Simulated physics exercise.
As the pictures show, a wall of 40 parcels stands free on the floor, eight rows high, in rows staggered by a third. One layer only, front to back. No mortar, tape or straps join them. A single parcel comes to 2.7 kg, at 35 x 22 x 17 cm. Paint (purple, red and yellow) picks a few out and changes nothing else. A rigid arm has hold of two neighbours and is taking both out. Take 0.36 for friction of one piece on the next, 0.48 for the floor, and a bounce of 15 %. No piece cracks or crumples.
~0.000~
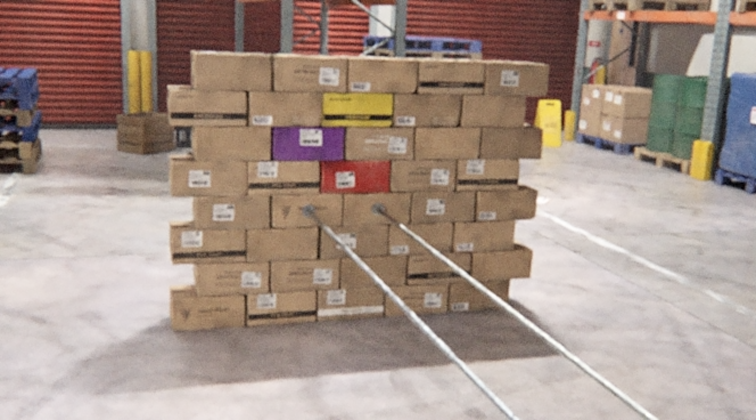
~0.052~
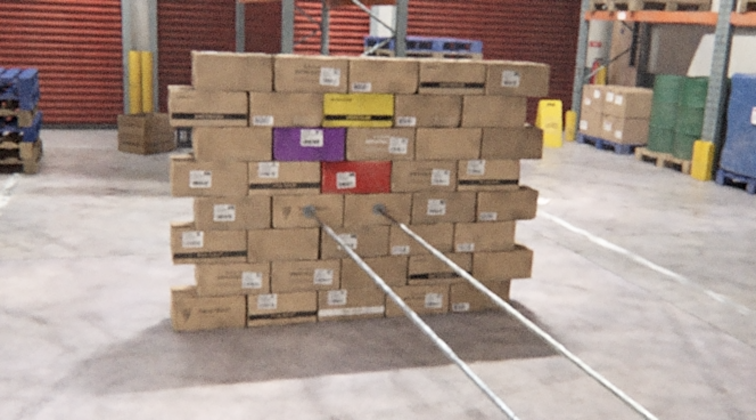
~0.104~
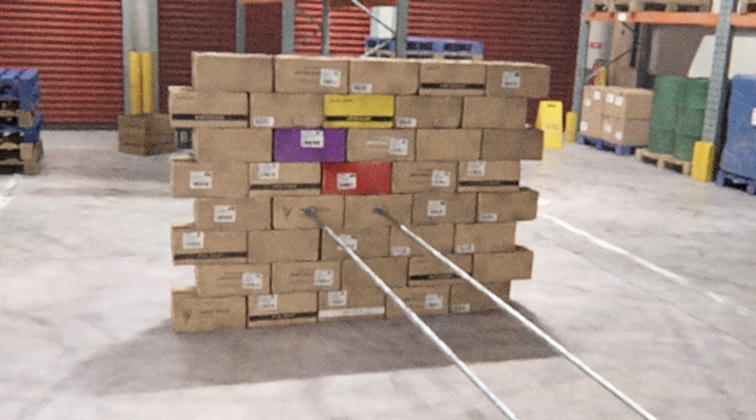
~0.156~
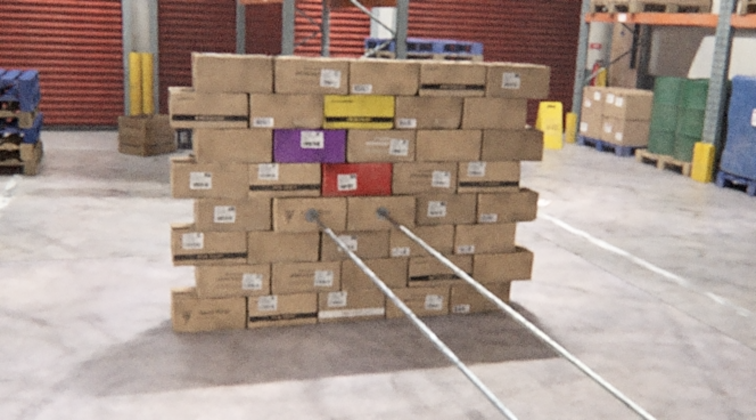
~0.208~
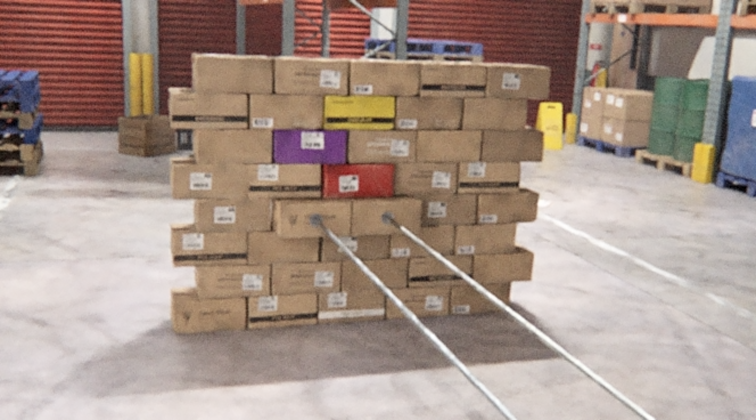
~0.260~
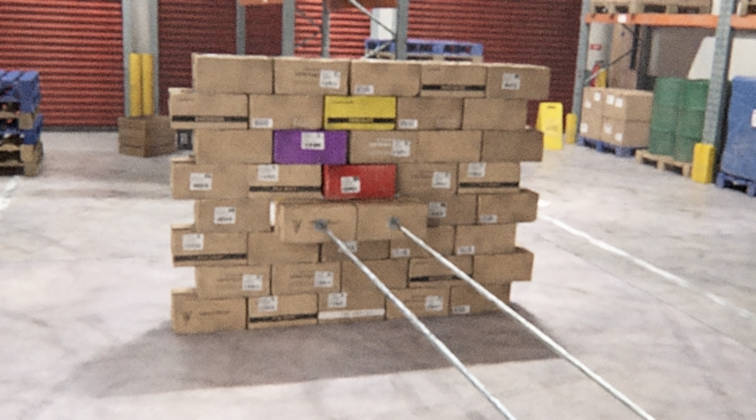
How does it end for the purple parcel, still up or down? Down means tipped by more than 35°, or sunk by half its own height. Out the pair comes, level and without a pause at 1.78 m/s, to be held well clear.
It stays up.
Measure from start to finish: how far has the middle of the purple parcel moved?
About 5 cm.
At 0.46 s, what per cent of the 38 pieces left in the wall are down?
By then 5 per cent.
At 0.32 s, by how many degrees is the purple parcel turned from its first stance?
Roughly 0°.
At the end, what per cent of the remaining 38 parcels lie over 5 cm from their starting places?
5 per cent.
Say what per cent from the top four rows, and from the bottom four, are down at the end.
From the top 0, from the bottom 0 per cent.
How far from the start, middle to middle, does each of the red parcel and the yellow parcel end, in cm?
About: Red 80, yellow 0.
After 0.32 s, none of the 38 other parcels down, 8 disturbed; purple parcel shifted 41 mm; red parcel leaning 15°.
After 0.36 s, none of the 38 other parcels down, 8 disturbed; purple parcel shifted 41 mm; red parcel leaning 25°, 6 cm lower.
After 0.46 s, 1 of the 38 other parcels down; purple parcel shifted 40 mm; red parcel leaning 39°, 19 cm lower.
After 0.62 s, 1 of the 38 other parcels down; purple parcel shifted 40 mm; red parcel leaning 13°, 51 cm lower.
At rest (1.0 s), 1 of the 38 other parcels down; purple parcel shifted 40 mm; yellow parcel shifted 26 mm; red parcel 66 cm lower. As the last picture would show them, middles, purple parcel near (308, 145), yellow parcel near (355, 111).
